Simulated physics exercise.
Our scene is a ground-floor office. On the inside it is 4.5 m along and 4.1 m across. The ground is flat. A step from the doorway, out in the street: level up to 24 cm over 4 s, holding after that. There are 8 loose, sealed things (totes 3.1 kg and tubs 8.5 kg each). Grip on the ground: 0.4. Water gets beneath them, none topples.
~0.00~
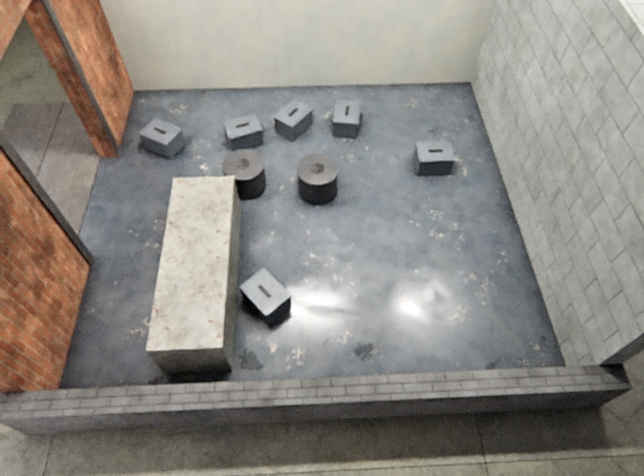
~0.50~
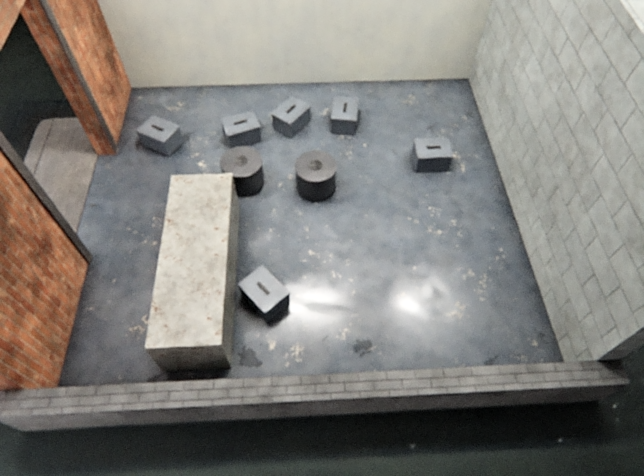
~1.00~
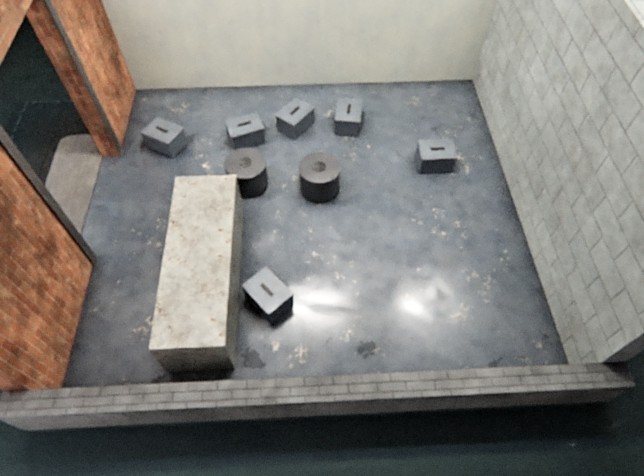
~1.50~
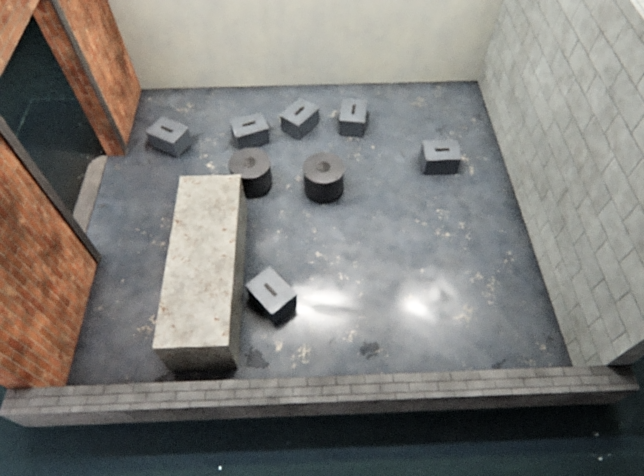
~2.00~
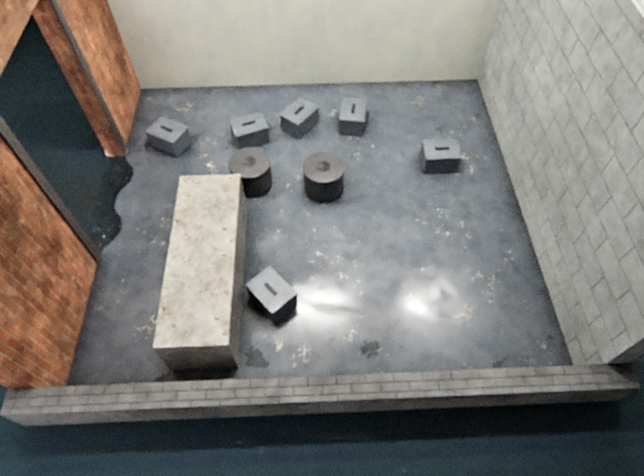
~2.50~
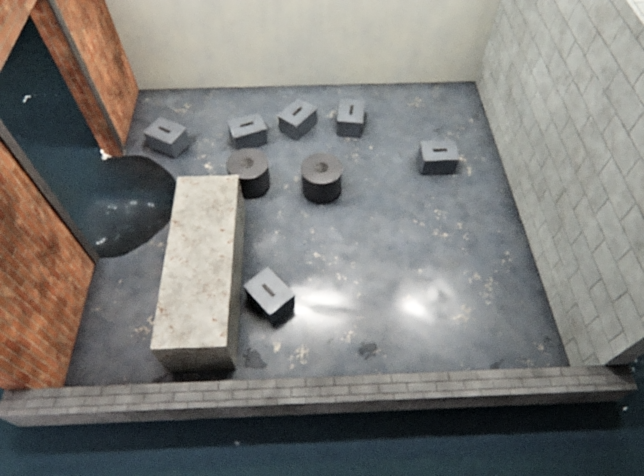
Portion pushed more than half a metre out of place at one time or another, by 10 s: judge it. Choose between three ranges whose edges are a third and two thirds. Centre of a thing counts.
The range is the highest, two thirds or more.
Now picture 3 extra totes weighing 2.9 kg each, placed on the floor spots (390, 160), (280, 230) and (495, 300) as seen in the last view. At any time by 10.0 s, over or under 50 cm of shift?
One: Beyond it. Two: Within it. Three: Beyond it.
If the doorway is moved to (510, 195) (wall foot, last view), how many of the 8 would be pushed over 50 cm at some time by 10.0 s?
Count: 8.
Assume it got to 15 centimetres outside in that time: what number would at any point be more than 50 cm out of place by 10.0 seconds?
It would come to 4 of them.
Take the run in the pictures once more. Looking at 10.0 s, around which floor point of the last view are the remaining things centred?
Close to (351, 196).
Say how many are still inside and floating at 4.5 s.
Count at that moment: 0.
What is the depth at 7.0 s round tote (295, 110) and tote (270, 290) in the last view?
Some 12 cm at the first, some 1 cm at the second.
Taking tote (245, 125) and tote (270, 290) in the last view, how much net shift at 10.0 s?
Respectively 140 and 0 cm.
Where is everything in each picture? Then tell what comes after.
The first picture shows a tote at (435, 151), on the bottom; a tote at (347, 111) rests on the ground; 0.0 m2 under water; 0 of 8 have shifted.
The second picture shows a tote at (434, 148), on the bottom; a tote at (345, 108), on the bottom; 0.0 m2 under water; 0 of 8 have shifted.
The third picture shows a tote at (438, 149) rests on the ground; a tote at (349, 109), on the bottom; water covers 0.0 m2; 0 of 8 have shifted.
The fourth picture shows a tote at (442, 150), on the bottom; a tote at (354, 110) rests on the ground; 0.0 m2 under water; 0 of 8 have shifted.
The fifth picture shows a tote at (442, 149) rests on the ground; a tote at (353, 109) rests on the ground; water covers 0.1 m2; 0 of 8 have shifted.
The sixth picture shows a tote at (440, 151) rests on the ground; a tote at (351, 110), on the bottom; 0.8 m2 under water; 0 of 8 have shifted.
After 3.5 s 0 of 8 are over 50 cm from their spots; 0 afloat.
After 4.5 s 2 of 8 are over 50 cm from their spots; 0 afloat.
After 7.0 s 6 of 8 are over 50 cm from their spots; 5 afloat.
After 10.0 s 6 of 8 are over 50 cm from their spots, and 7 have been at some point; 7 afloat.
